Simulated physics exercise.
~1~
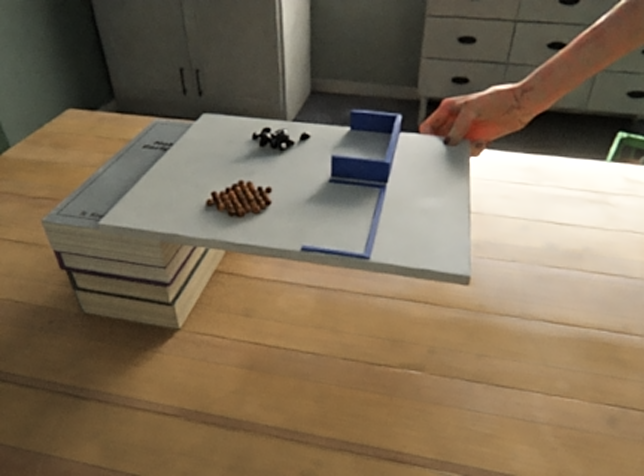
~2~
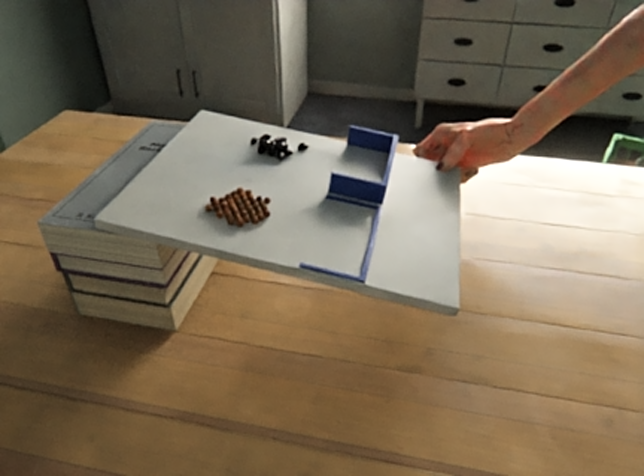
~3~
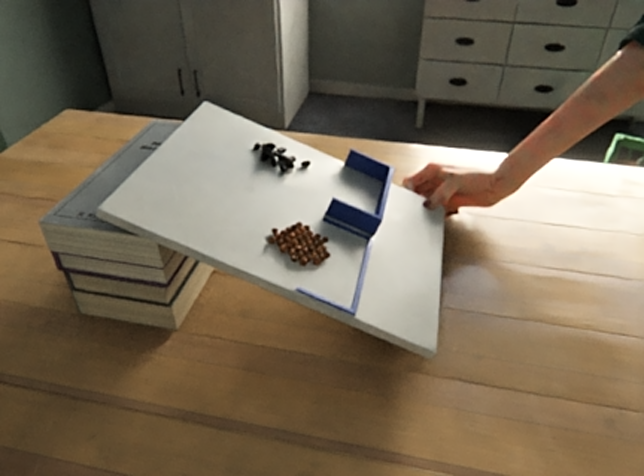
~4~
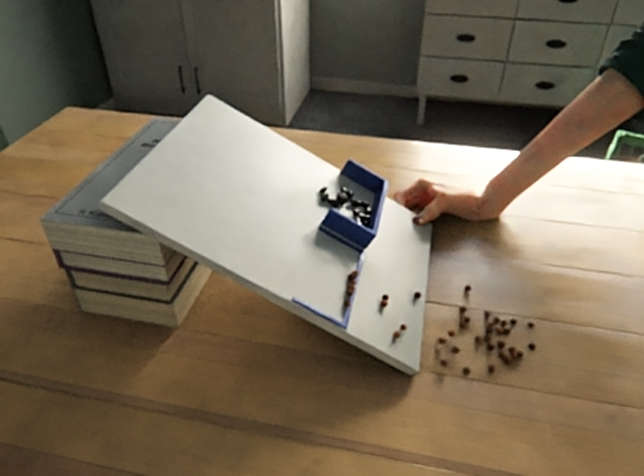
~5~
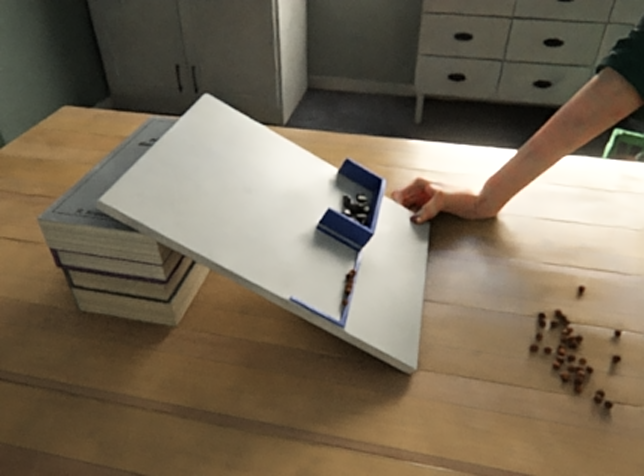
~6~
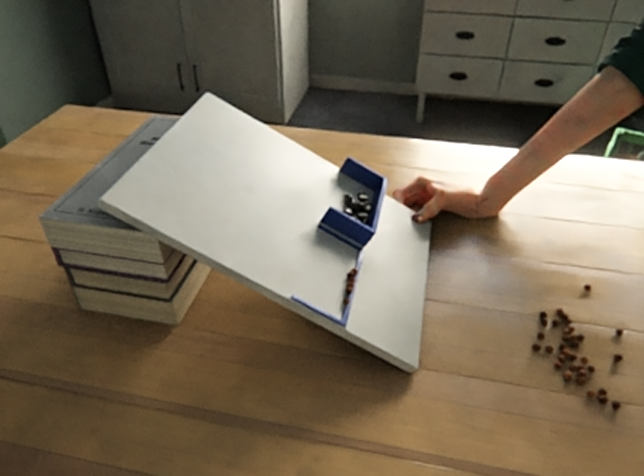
On a wooden table, a hand lowers a propped board, brown bits spilling over a low blue strip, black bits staying penned.
